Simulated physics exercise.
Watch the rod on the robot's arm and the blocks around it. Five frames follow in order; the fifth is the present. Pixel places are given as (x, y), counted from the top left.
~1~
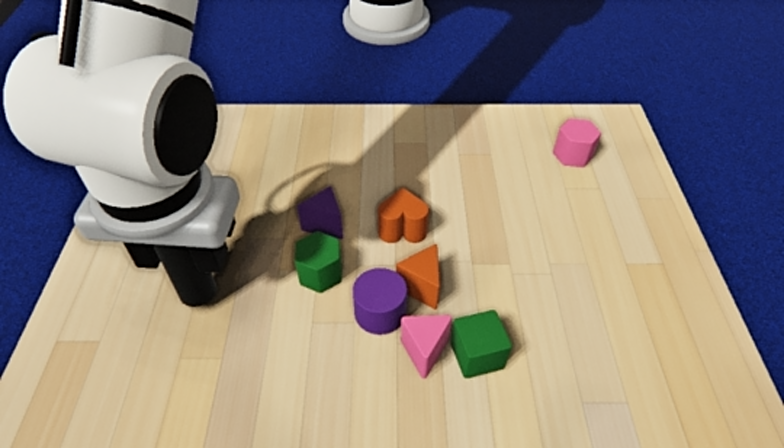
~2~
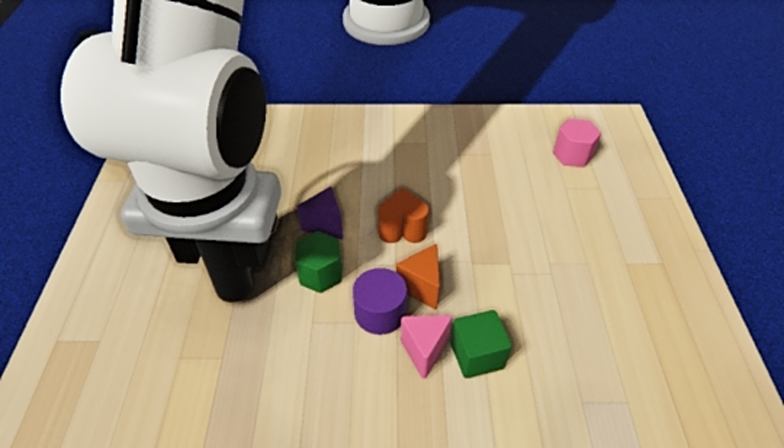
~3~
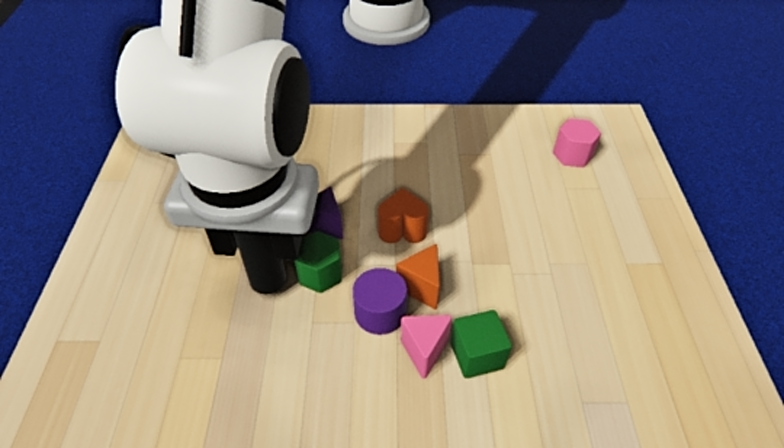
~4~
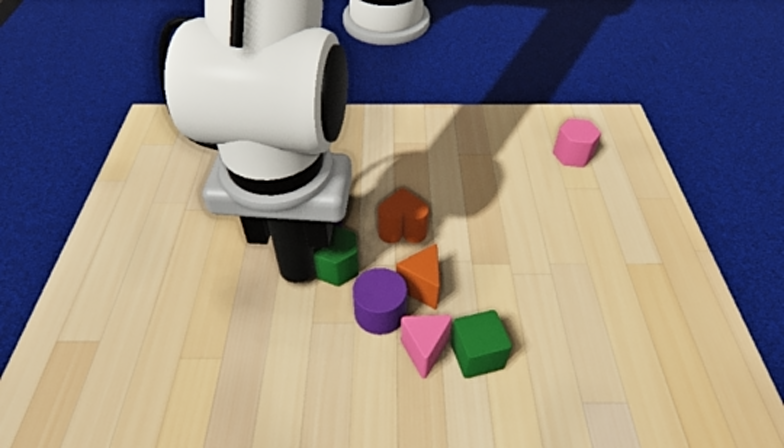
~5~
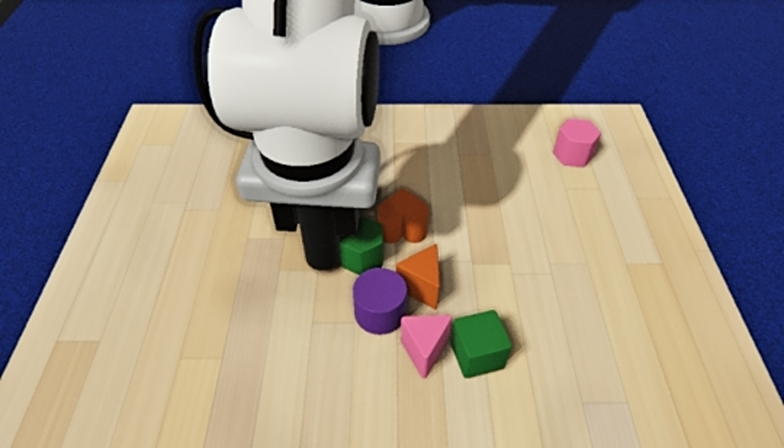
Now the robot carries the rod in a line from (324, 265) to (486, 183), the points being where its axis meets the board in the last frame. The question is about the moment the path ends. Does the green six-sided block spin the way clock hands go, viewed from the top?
Final answer: Yes.
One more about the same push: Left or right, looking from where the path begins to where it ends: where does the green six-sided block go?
Heads right.
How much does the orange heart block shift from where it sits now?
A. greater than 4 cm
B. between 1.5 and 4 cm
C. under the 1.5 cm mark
A
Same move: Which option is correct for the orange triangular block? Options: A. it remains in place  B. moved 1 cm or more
The answer is A.
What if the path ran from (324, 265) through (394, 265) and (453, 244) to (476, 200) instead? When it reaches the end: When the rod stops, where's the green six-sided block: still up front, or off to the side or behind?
The rod pushes it to the end.
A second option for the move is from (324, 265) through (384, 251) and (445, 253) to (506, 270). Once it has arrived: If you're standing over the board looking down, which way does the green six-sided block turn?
The turn is anti-clockwise.
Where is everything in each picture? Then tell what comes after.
The first frame shows rod's lower end (198, 292); purple triangular block (323, 202); green six-sided block (317, 250); orange heart block (403, 205); orange triangular block (424, 264).
The second frame shows rod (235, 288); blocks still.
The third frame shows rod (268, 280); blocks still.
The fourth frame shows rod (298, 269); green six-sided block (335, 243).
The fifth frame shows rod (323, 257); purple triangular block hidden; green six-sided block (361, 233); orange heart block (403, 205); orange triangular block (424, 264).
On the path given first. One third of the way, rod (384, 227); green six-sided block (417, 225), turned 30° clockwise; orange heart block (435, 192), turned 55° anticlockwise.
Two thirds of the way, rod (438, 200); green six-sided block (423, 226), turned 50° clockwise; orange heart block (473, 177), turned 45° anticlockwise.
At the end, rod (487, 175); purple triangular block still; green six-sided block (423, 226), turned 50° clockwise; orange heart block (525, 160), turned 25° anticlockwise; orange triangular block still.
